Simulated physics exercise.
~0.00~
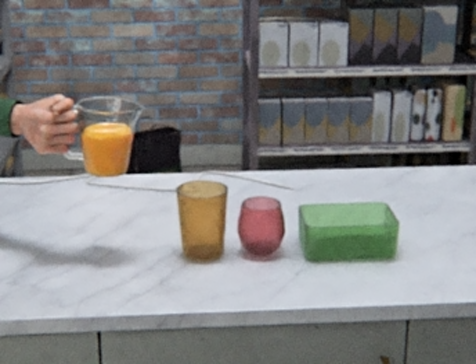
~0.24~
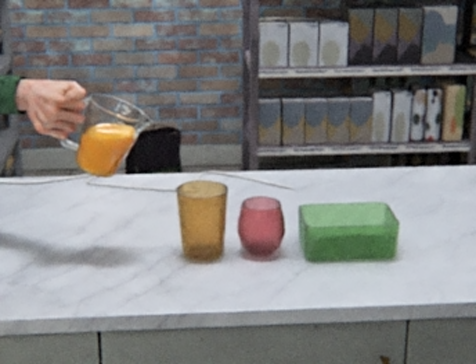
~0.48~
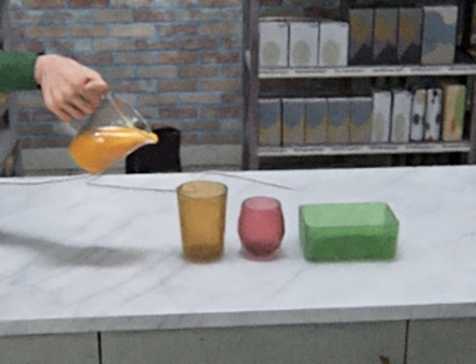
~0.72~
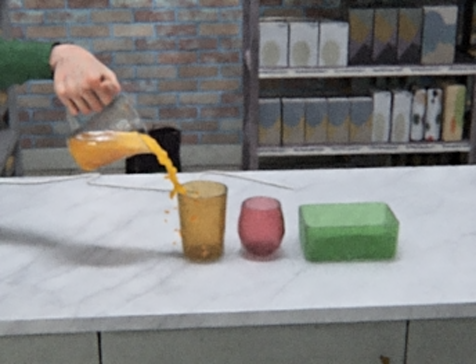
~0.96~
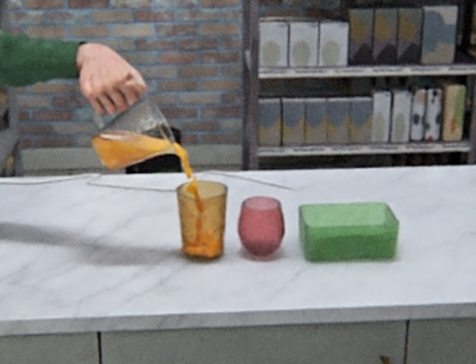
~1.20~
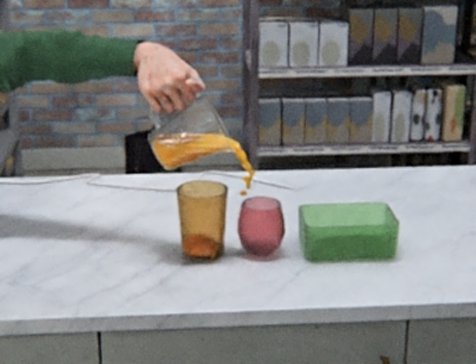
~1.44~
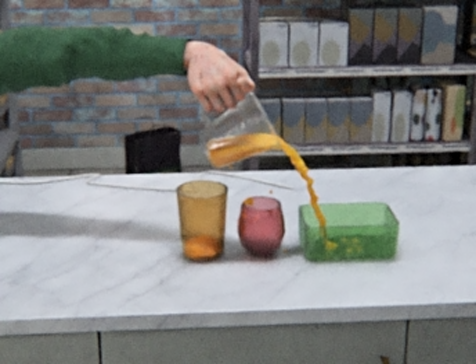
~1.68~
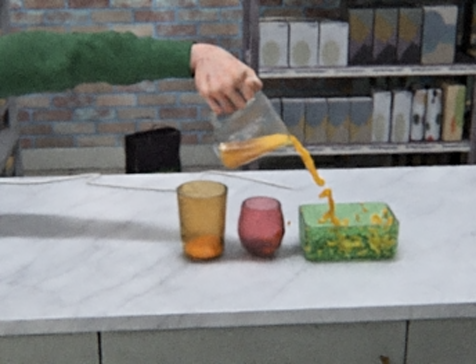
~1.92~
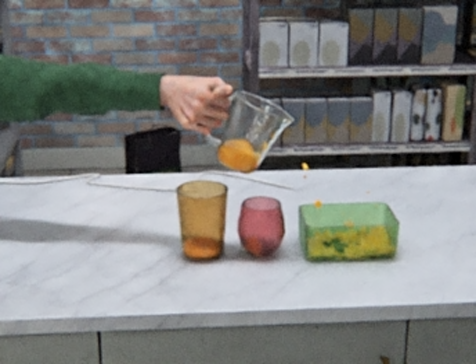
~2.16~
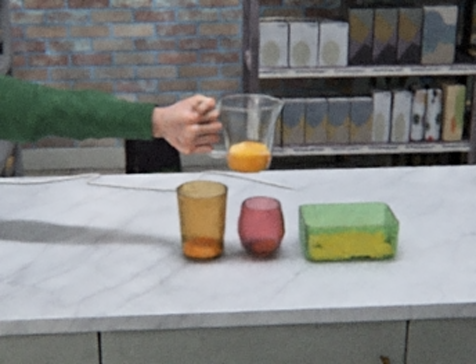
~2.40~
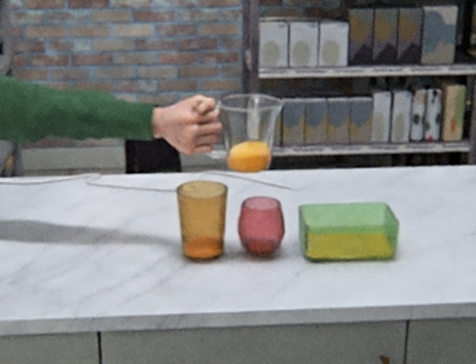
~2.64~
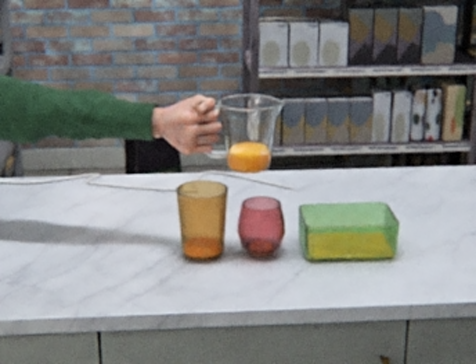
In the video, a hand tilts a measuring jug of orange juice and moves right along a counter, pouring into an amber tumbler, a round red glass and a green tub, then rights the jug, leaving juice in the tumbler, tub and jug.
